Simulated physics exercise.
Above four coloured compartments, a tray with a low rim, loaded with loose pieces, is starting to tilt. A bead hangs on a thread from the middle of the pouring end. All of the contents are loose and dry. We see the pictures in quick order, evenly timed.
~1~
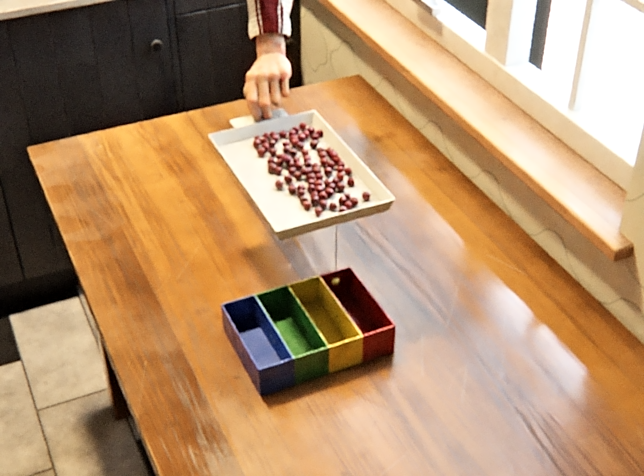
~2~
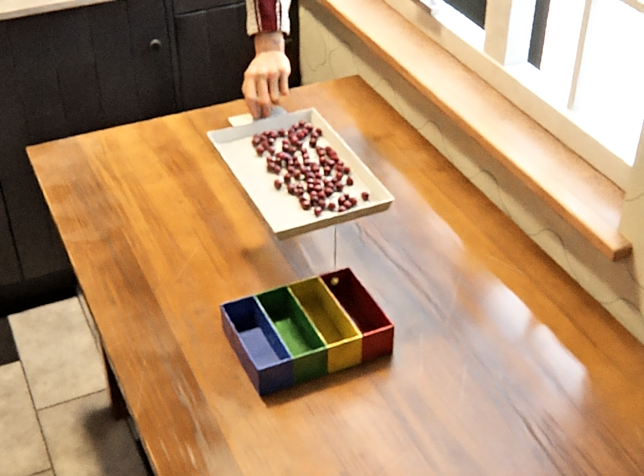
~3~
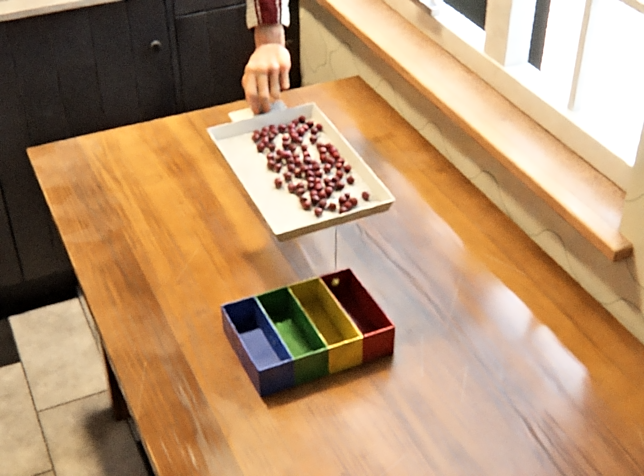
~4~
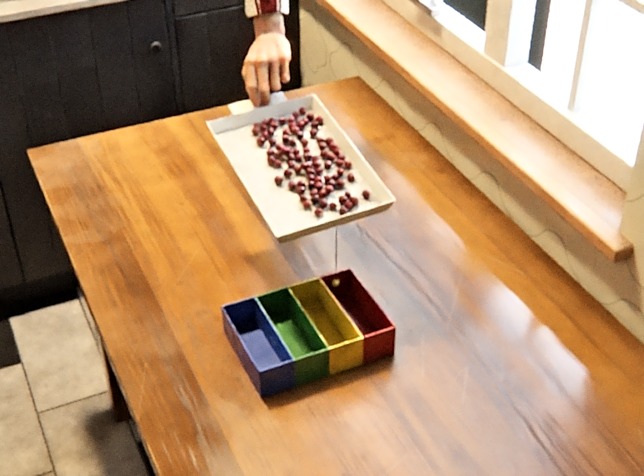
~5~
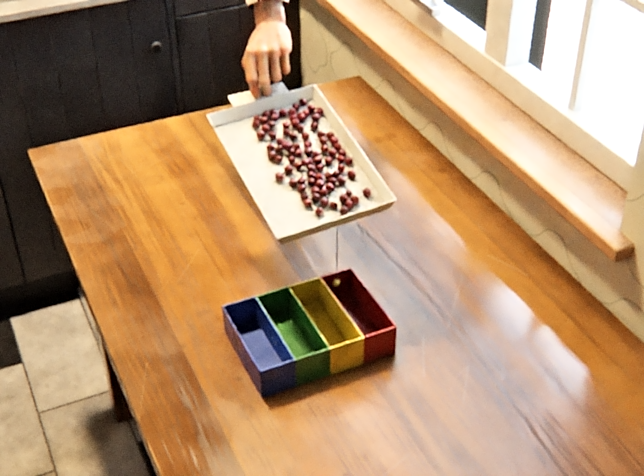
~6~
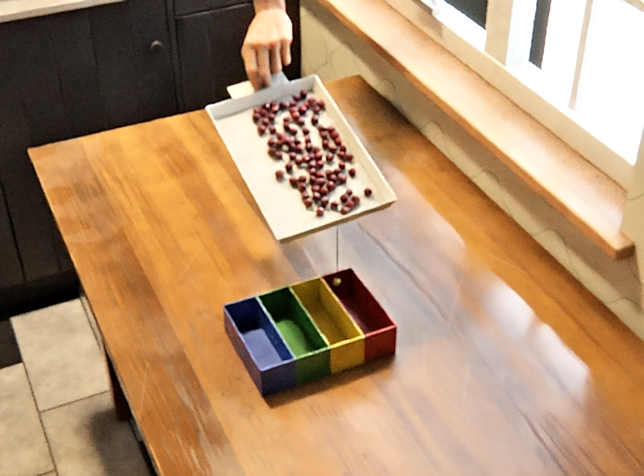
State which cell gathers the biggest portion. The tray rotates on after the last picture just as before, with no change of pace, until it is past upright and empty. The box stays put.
It is the green cell.
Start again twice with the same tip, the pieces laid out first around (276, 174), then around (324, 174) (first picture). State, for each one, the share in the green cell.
Estimate: 60 % first, 40 % second.
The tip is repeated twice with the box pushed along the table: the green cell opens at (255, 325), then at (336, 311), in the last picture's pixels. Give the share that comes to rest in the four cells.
Trial 1 near 90 %, trial 2 near 80 %.
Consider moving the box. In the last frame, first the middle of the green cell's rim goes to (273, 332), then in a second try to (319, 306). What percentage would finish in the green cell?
The first try yields 30% and the second yields 30%.
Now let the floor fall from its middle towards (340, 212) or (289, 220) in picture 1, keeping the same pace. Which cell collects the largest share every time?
First try: The red cell; second try: That green cell.
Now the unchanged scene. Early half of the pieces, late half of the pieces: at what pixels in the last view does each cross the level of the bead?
Around (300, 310) first; around (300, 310) second.
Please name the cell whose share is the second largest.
Second best is that yellow cell.
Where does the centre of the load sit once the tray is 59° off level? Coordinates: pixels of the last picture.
Roughly at (309, 213).
Soon, tray tipped steeply; nearly all on the tray; a stray few in the green cell; a stray few in the yellow cell; a stray few falling or outside the box.
A while on, tray tipped right over; about a quarter on the tray; about a quarter in the green cell; about a quarter in the yellow cell; a small part in the blue cell; a small part in the red cell; about a quarter falling or outside the box.
Towards the end, tray tipped past a quarter turn; about half in the green cell; about a third in the yellow cell; a small part in the red cell; a small part in the blue cell.
Finally, tray tipped past a quarter turn; about half in the green cell; about a third in the yellow cell; a small part in the red cell; a small part in the blue cell.
